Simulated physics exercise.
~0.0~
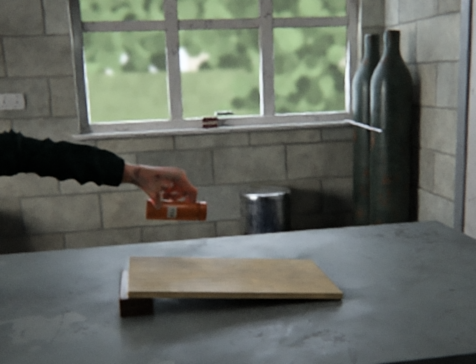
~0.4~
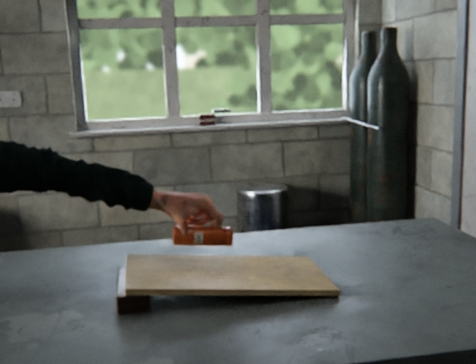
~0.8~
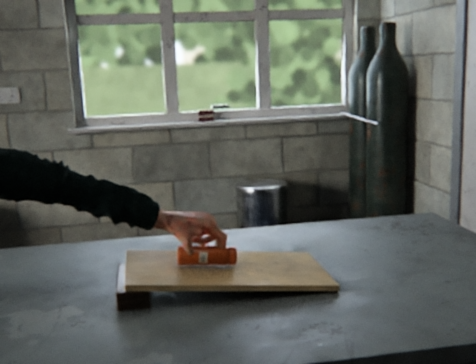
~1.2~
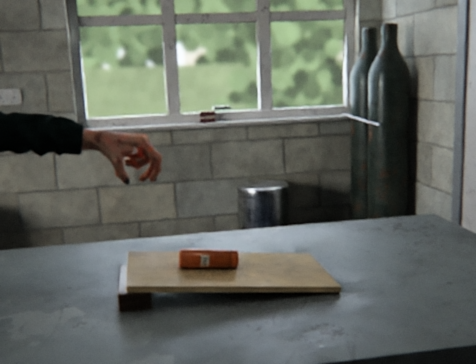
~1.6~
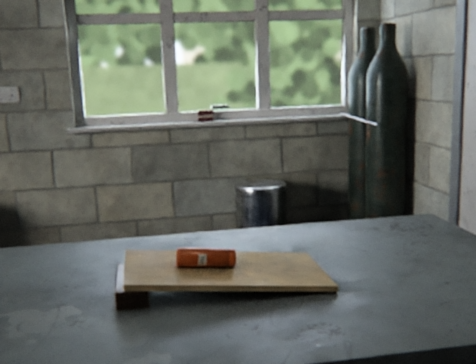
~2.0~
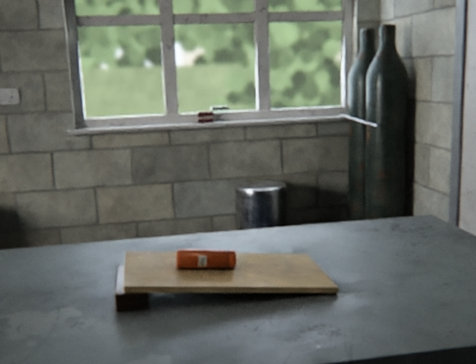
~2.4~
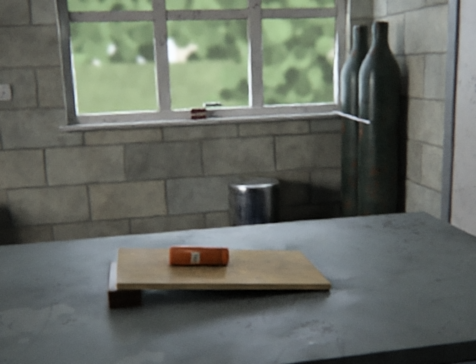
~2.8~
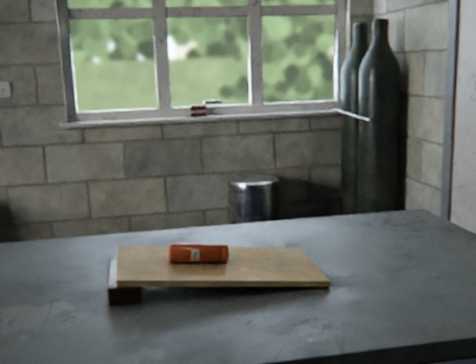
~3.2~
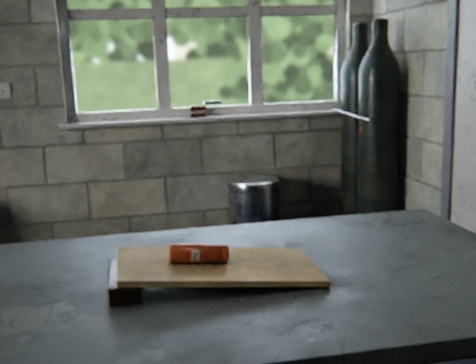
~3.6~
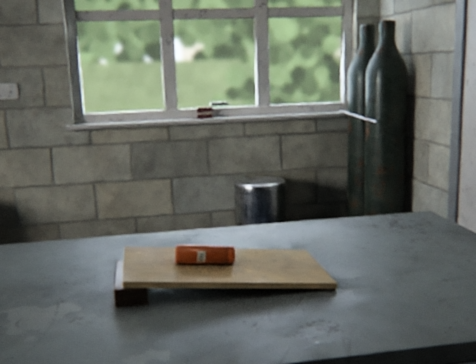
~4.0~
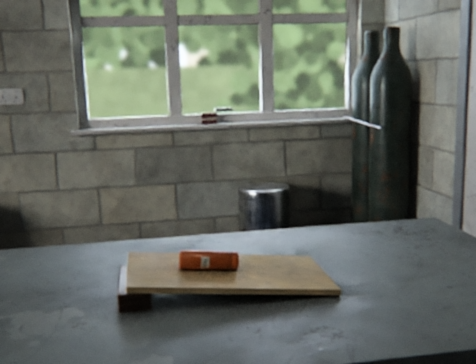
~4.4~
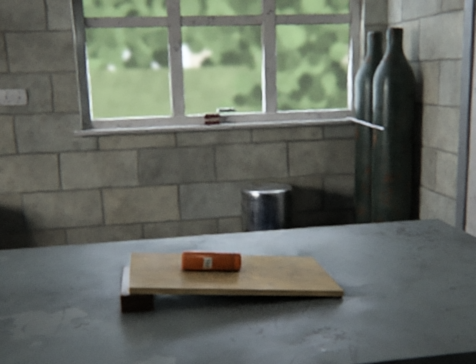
An orange shaker, held on its side by a hand reaching in from the left, moves right and down onto a board resting on a block. The hand lets go and withdraws, and the shaker stays at rest on the board.
